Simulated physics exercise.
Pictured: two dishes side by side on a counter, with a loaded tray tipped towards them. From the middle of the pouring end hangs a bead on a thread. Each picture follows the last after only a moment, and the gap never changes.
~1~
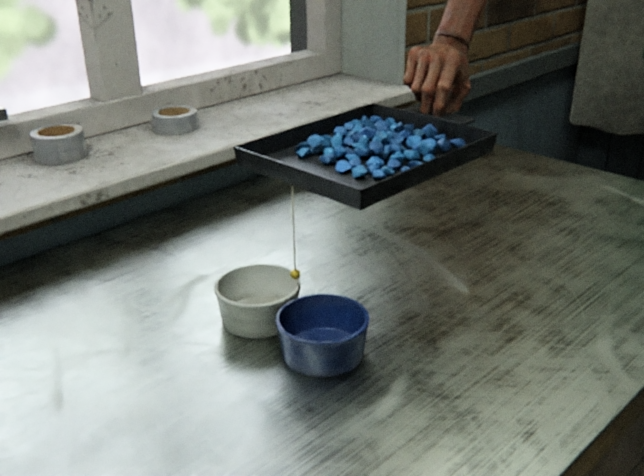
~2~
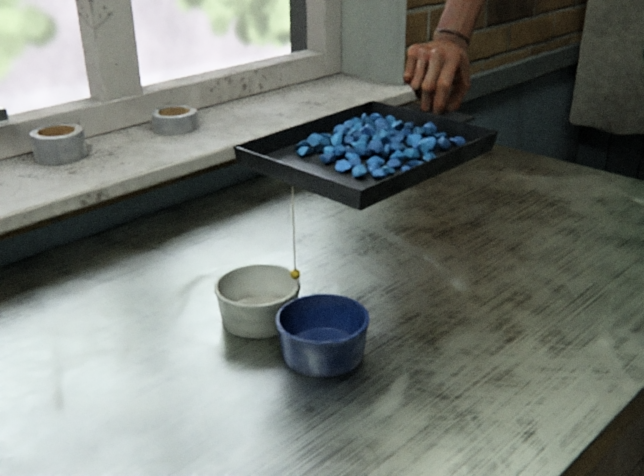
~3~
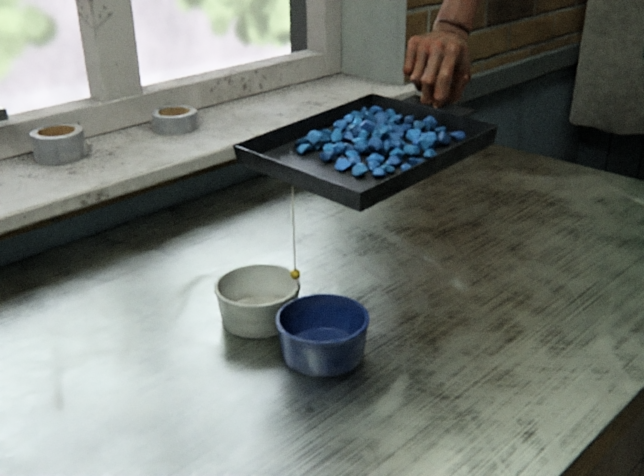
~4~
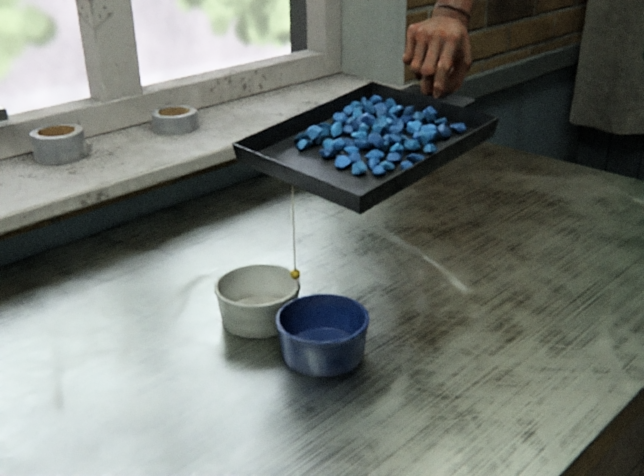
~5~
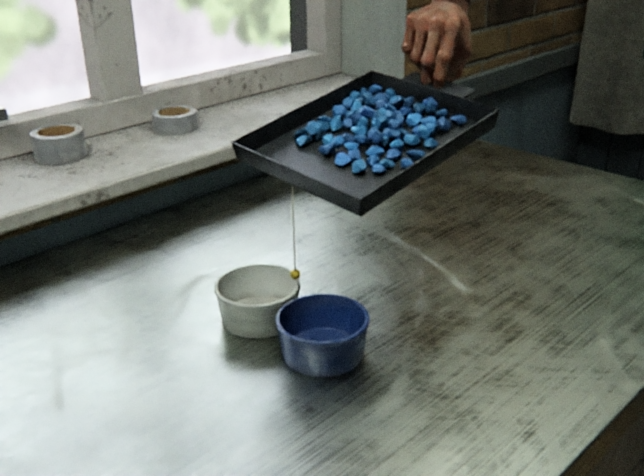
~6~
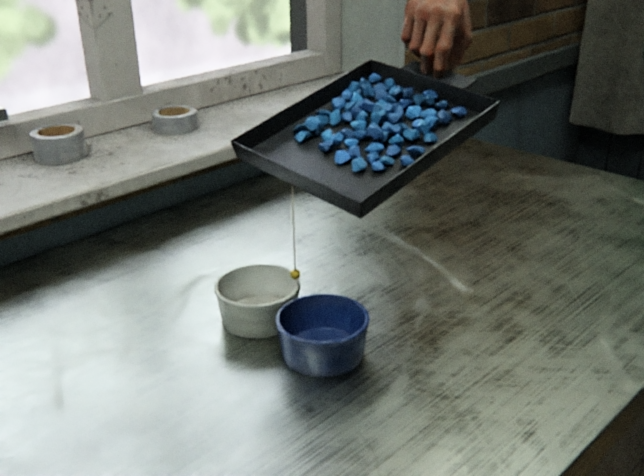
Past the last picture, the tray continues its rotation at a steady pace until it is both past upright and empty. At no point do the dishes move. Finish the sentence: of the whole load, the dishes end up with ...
... more than half.
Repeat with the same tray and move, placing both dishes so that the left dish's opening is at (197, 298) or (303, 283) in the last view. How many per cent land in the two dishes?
It comes to roughly 20 per cent in one try and roughly 40 per cent in the next.
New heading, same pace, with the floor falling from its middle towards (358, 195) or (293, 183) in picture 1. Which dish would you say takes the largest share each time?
Okay, first try the right-side one, second try the left-side one.
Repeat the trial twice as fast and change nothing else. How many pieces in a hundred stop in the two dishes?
Around 60 in every hundred.
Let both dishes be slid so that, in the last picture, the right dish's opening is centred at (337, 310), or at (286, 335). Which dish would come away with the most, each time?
Place 1: The one on the right side; place 2: The one on the right side.
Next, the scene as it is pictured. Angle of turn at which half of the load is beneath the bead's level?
Angle: Close to 105°.
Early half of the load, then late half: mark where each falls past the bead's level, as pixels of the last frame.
The early half goes through (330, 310), the late half through (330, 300).
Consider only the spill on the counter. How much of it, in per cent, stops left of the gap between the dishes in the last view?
Some 30 %.
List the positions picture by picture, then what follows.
Corners of the pouring end at (237, 146) and (361, 188), level; middle of the load at (380, 143), aquarium stones; left dish at (226, 313); right dish at (291, 350); bead on its thread at (295, 274), in the first frame.
Corners of the pouring end at (237, 146) and (361, 189), level; middle of the load at (380, 142), in the second frame.
Corners of the pouring end at (237, 145) and (360, 191), tipped barely, lowest at the right corner; middle of the load at (380, 137), in the third frame.
Corners of the pouring end at (236, 143) and (360, 194), tipped a little, lowest at the right corner; middle of the load at (379, 131), in the fourth frame.
Corners of the pouring end at (235, 141) and (360, 197), tipped a little, lowest at the right corner; middle of the load at (379, 124), in the fifth frame.
Corners of the pouring end at (234, 140) and (359, 200), tipped a little, lowest at the right corner; middle of the load at (379, 118); left dish at (226, 313); right dish at (291, 350), in the sixth frame.
Soon after the last picture, tray tipped steeply; nearly all on the tray; a stray few in the air.
A little later, tray tipped right over; most on the tray; a small part in the right dish; a small part outside both; a stray few in the air.
Later still, tray tipped past a quarter turn; about two thirds in the right dish; about a third outside both.
At rest, tray tipped past a quarter turn; about two thirds in the right dish; none in the left dish; about a third outside both.
